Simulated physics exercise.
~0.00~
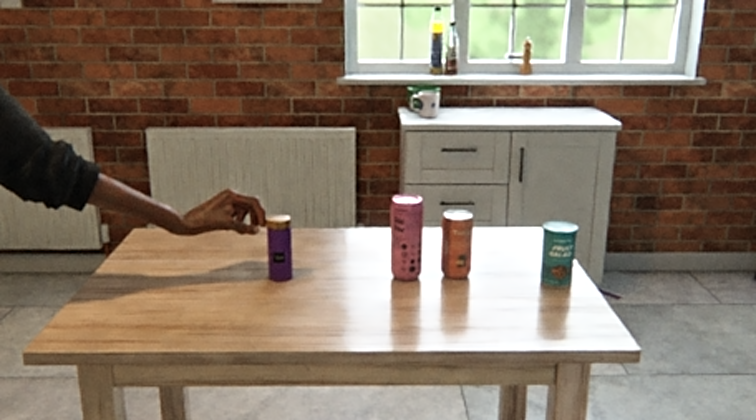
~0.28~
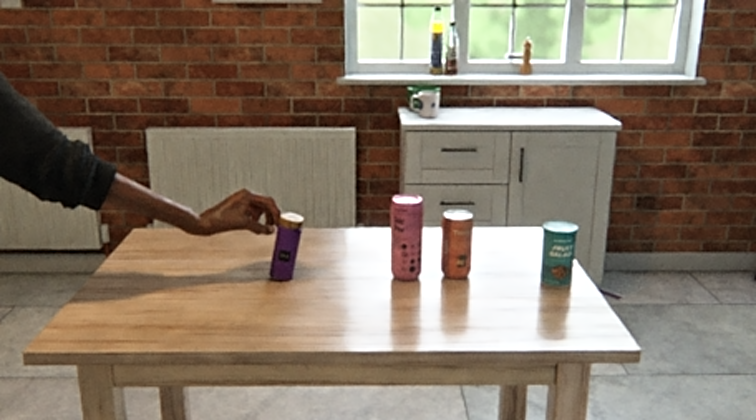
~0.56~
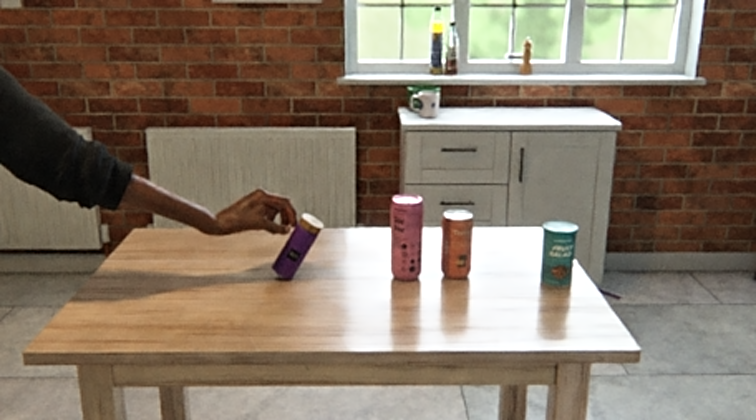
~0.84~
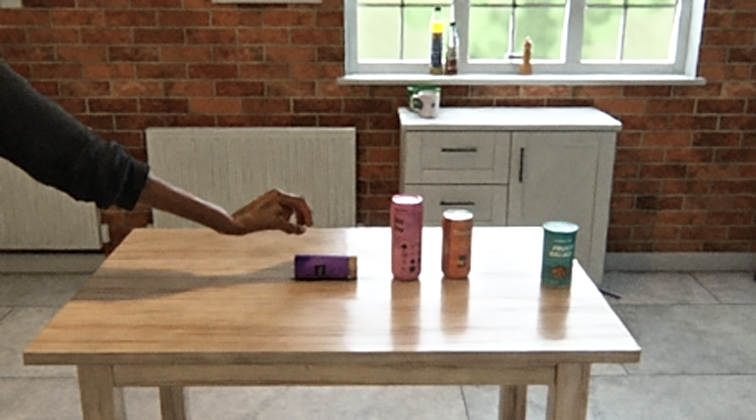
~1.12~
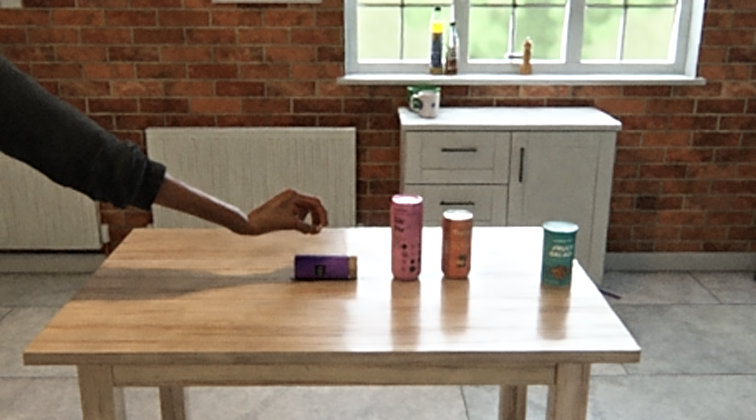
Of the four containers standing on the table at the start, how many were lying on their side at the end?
Only one was lying on its side at the end, the purple shaker that the hand pushed.
